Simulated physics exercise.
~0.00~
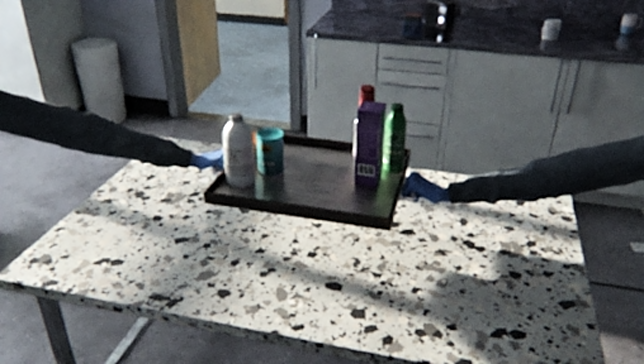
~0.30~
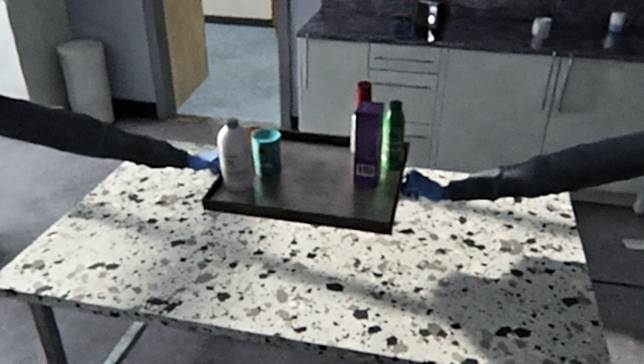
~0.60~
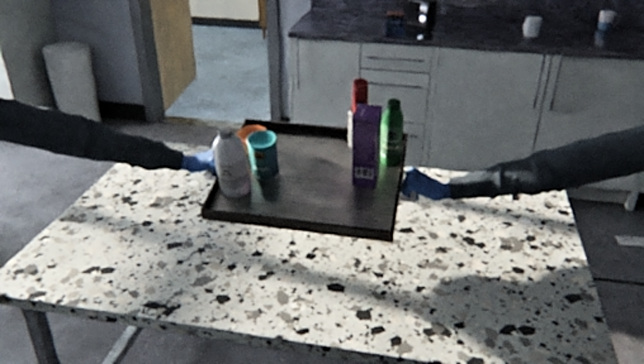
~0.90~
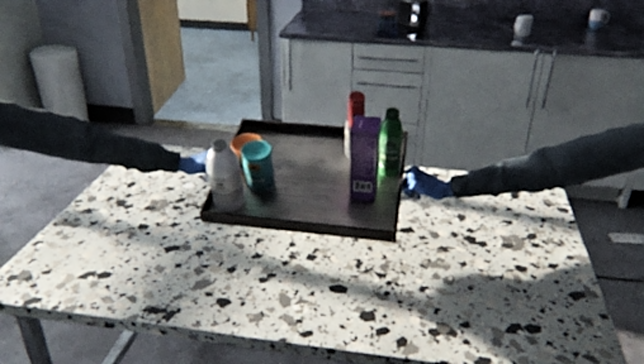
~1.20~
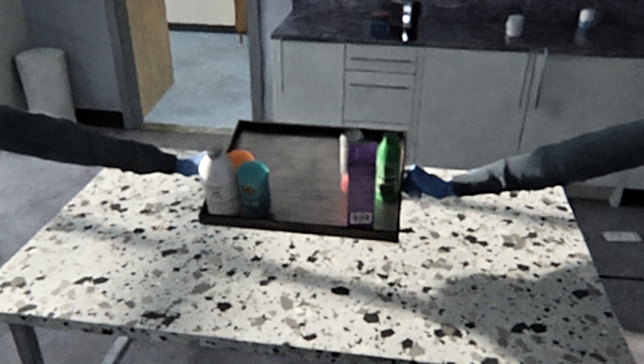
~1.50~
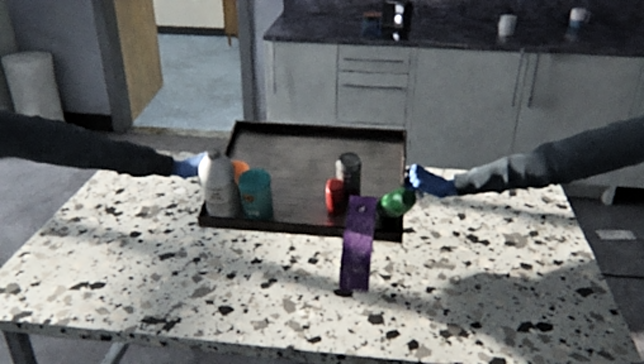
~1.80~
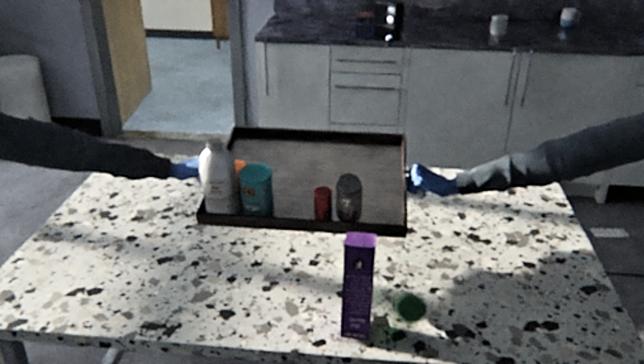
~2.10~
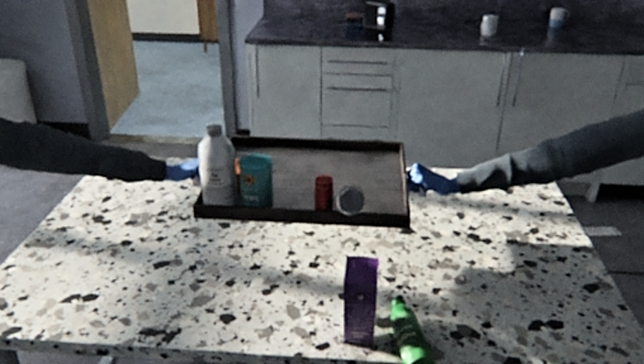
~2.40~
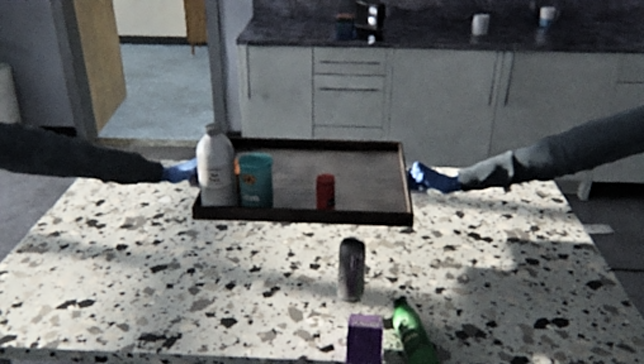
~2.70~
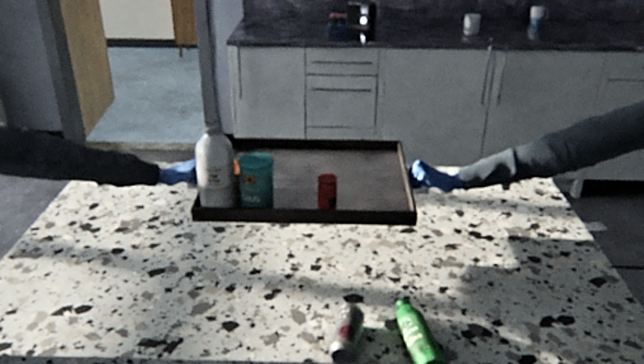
The clip opens on two gloved hands holding a dark tray above a speckled table, with bottles, tubs and a tall purple carton standing on it. The tray's near edge dips, and the items slide and lean toward the viewer. The purple carton tips over the near rim, and the green bottle follows it onto the table. As the tray levels again, the grey can also goes over and drops. At the end, the white bottle, turquoise tin and red shaker stand near the front rim, while the green bottle and grey can lie on the table.
